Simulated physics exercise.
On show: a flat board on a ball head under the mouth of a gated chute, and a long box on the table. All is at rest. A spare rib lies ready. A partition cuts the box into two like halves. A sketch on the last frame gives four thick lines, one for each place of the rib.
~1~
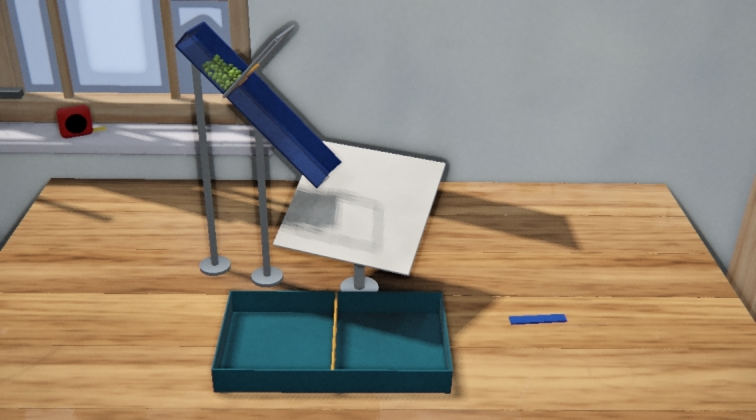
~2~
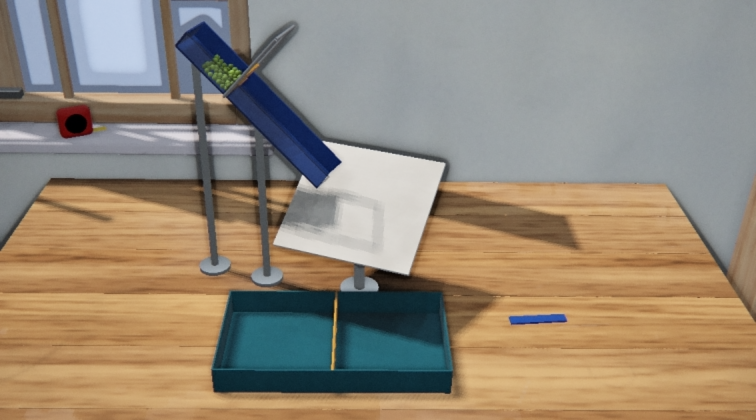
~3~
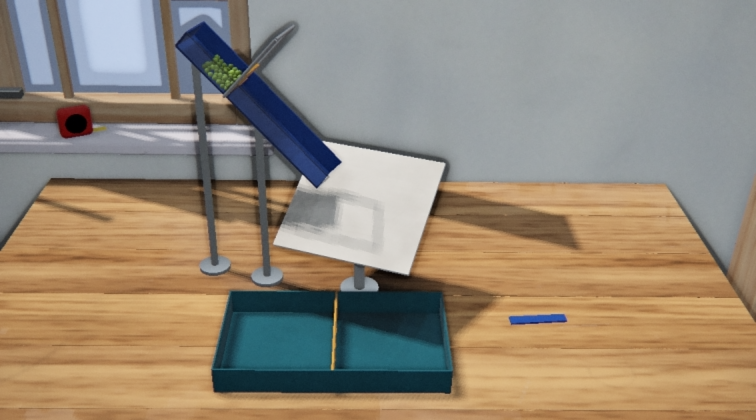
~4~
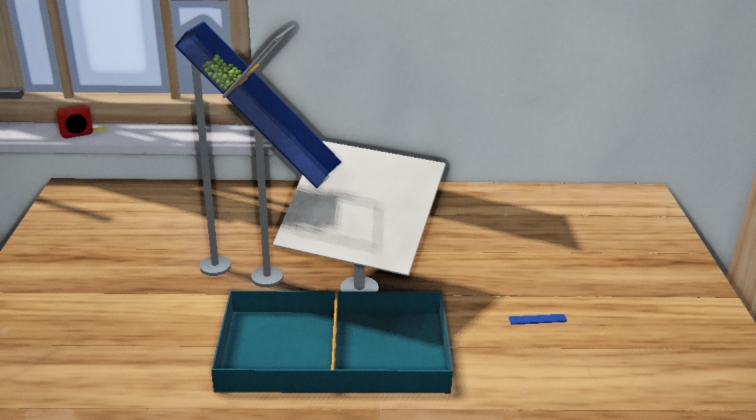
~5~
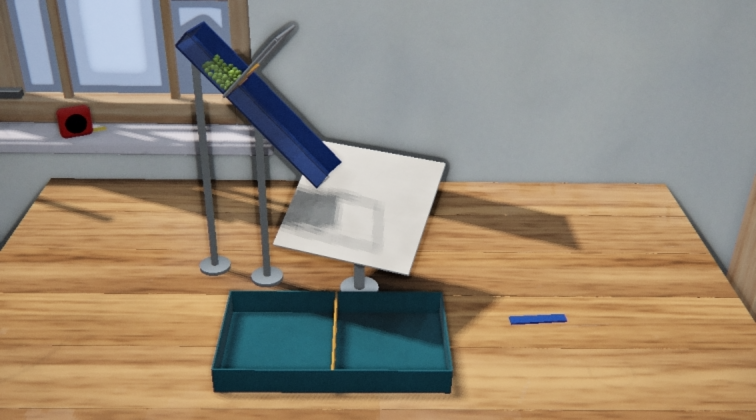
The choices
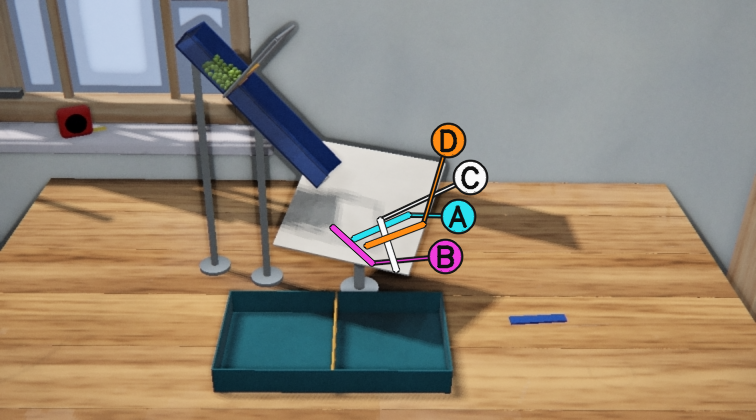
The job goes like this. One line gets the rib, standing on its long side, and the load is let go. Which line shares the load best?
D works best here.
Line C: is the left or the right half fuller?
Right.
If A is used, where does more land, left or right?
More lands on the left.
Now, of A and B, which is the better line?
Line A.
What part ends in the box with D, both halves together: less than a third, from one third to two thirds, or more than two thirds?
Line D gives more than two thirds.
On the marked copy, line A from (408, 215) to (354, 238); line B from (332, 227) to (372, 263); line C from (380, 219) to (396, 269); line D from (423, 224) to (367, 245).
For line A, of what is caught, the larger part in the left half, about a tenth in the right.
For line B, of what is caught, not one piece in the left half, every piece in the right.
For line C, of what is caught, about a tenth in the left half, almost all in the right.
For line D, of what is caught, roughly two thirds in the left half, roughly a third in the right.
